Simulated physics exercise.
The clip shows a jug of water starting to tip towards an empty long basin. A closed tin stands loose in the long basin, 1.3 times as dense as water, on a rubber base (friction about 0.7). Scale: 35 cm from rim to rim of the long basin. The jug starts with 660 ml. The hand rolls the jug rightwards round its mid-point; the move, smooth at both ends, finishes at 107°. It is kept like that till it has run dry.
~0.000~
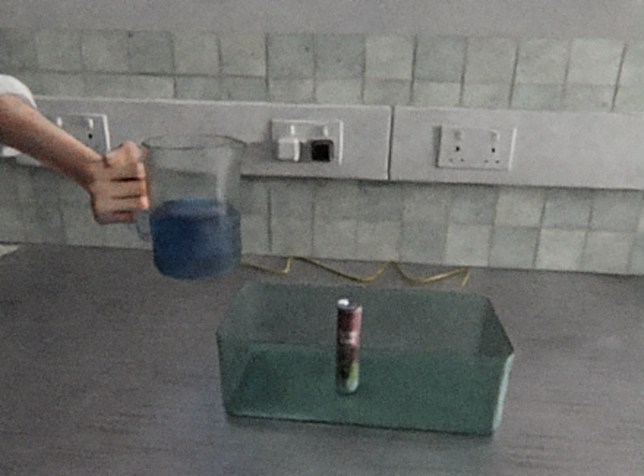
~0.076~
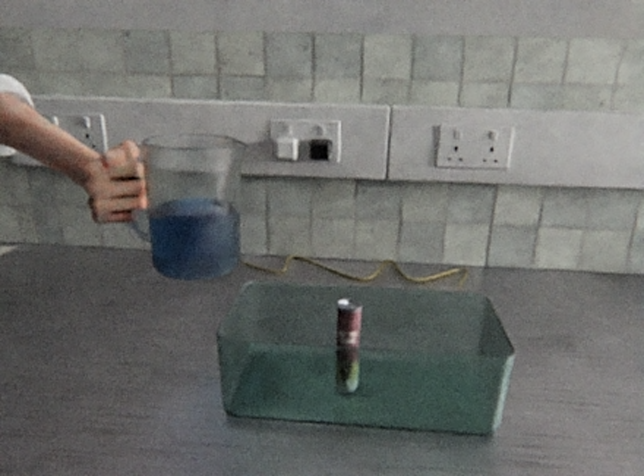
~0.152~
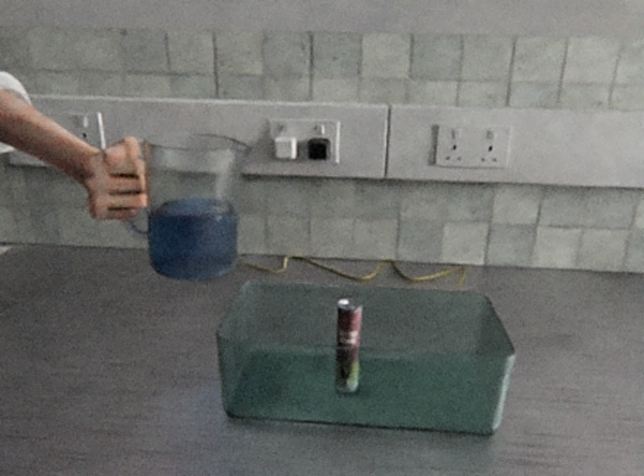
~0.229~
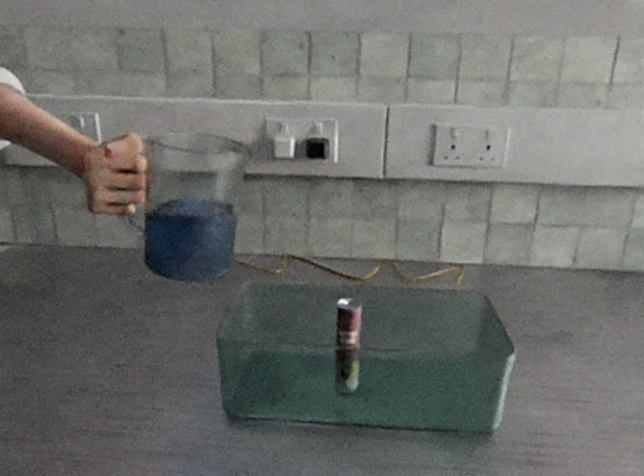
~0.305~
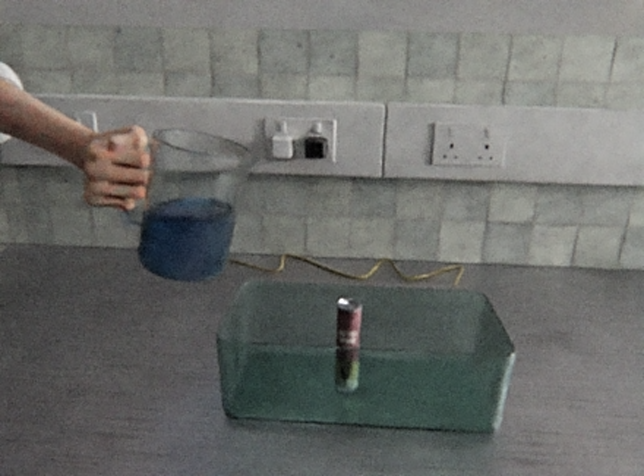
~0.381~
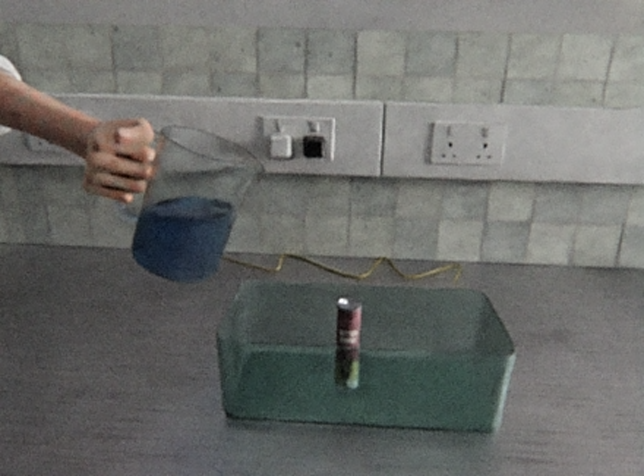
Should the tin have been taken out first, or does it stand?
The tin remains upright.
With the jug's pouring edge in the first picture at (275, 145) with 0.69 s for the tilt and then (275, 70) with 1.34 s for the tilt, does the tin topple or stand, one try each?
First it topples; then it goes over.
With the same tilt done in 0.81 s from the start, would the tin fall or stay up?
Then it keeps standing.
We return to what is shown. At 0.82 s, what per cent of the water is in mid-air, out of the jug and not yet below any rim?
Near 1 in a hundred.
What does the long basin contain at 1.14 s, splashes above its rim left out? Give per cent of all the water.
Some 34 per cent.
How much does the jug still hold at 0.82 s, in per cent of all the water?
About 98 per cent.
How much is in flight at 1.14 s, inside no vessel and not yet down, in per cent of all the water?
About 20 per cent.
After 0.82 s the tilt is 72° and 99 per cent is still to pour; the tin stands where it began.
After 1.14 s the tilt is 101° and 46 per cent is still to pour; the tin stands where it began.
After 1.48 s the tilt is 107° and 5 per cent is still to pour; the tin stands where it began.
After 1.84 s the tilt is 107° and 0 per cent is still to pour; the tin stands where it began.
In the end the tin stands where it began.
